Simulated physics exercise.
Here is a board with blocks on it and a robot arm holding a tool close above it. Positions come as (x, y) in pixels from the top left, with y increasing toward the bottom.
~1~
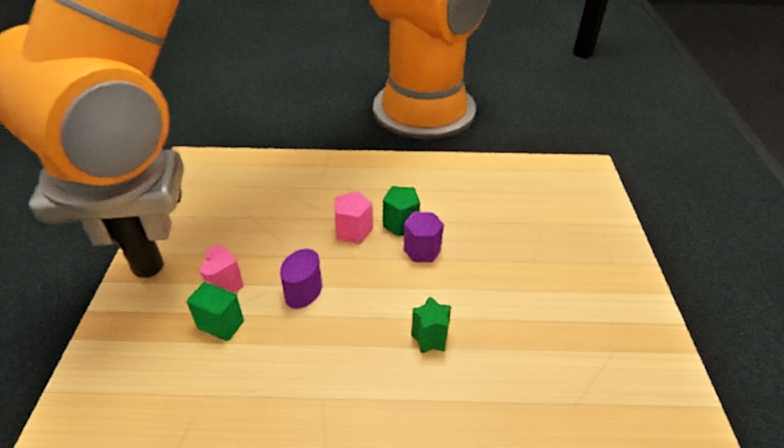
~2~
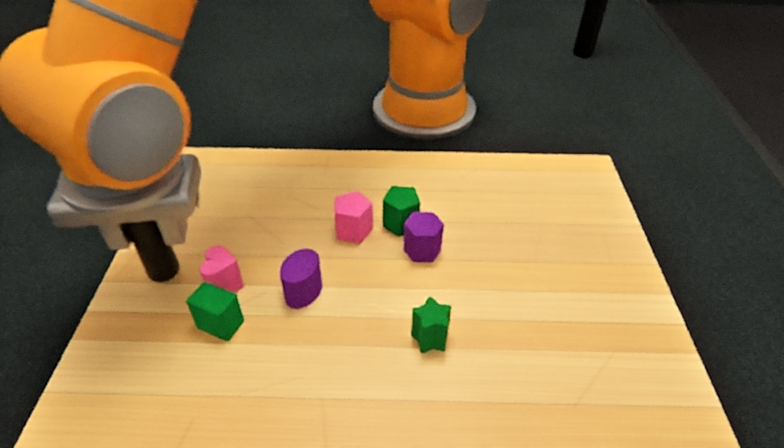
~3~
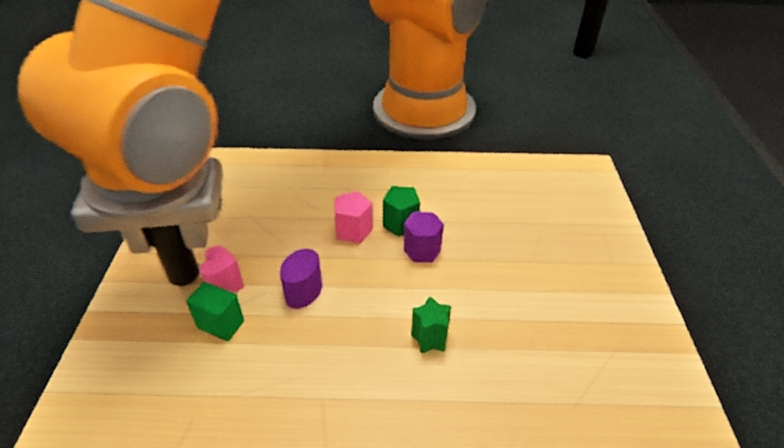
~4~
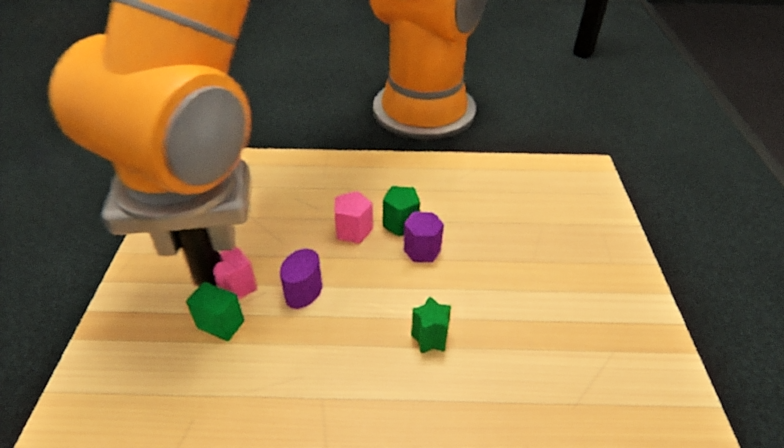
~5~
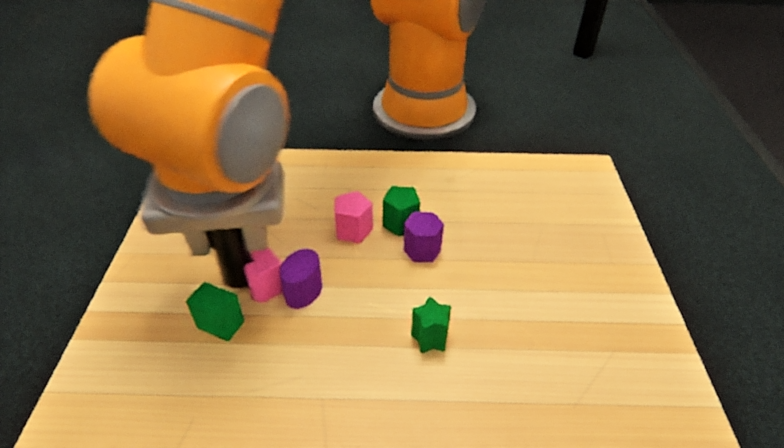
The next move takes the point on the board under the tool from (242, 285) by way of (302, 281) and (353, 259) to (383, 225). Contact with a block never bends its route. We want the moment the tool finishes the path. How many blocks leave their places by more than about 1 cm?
I expect three or more blocks to move.
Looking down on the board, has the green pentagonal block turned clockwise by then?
Yes - that is the case.
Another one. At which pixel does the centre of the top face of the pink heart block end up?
Its top centre lands on (367, 249).
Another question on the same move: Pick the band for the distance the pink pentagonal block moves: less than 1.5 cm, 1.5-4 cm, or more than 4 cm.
From 1.5 to 4 cm.
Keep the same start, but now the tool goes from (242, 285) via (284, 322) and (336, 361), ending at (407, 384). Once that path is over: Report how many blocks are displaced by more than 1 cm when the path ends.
I'm going with two.
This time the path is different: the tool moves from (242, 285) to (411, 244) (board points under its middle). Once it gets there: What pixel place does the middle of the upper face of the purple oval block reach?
Around pixel (335, 272).
What follows on the original path. One third of the way, tool (301, 274); pink heart block (326, 257); purple oval block (351, 273), turned 40° clockwise.
Two thirds of the way, tool (353, 251); pink heart block (367, 249), turned 45° clockwise; purple oval block (359, 277), turned 50° clockwise.
At the end, tool (383, 218); pink heart block (367, 249), turned 45° clockwise; purple oval block (359, 277), turned 50° clockwise; pink pentagonal block (355, 190), turned 70° anticlockwise; green pentagonal block (412, 191), turned 25° clockwise.
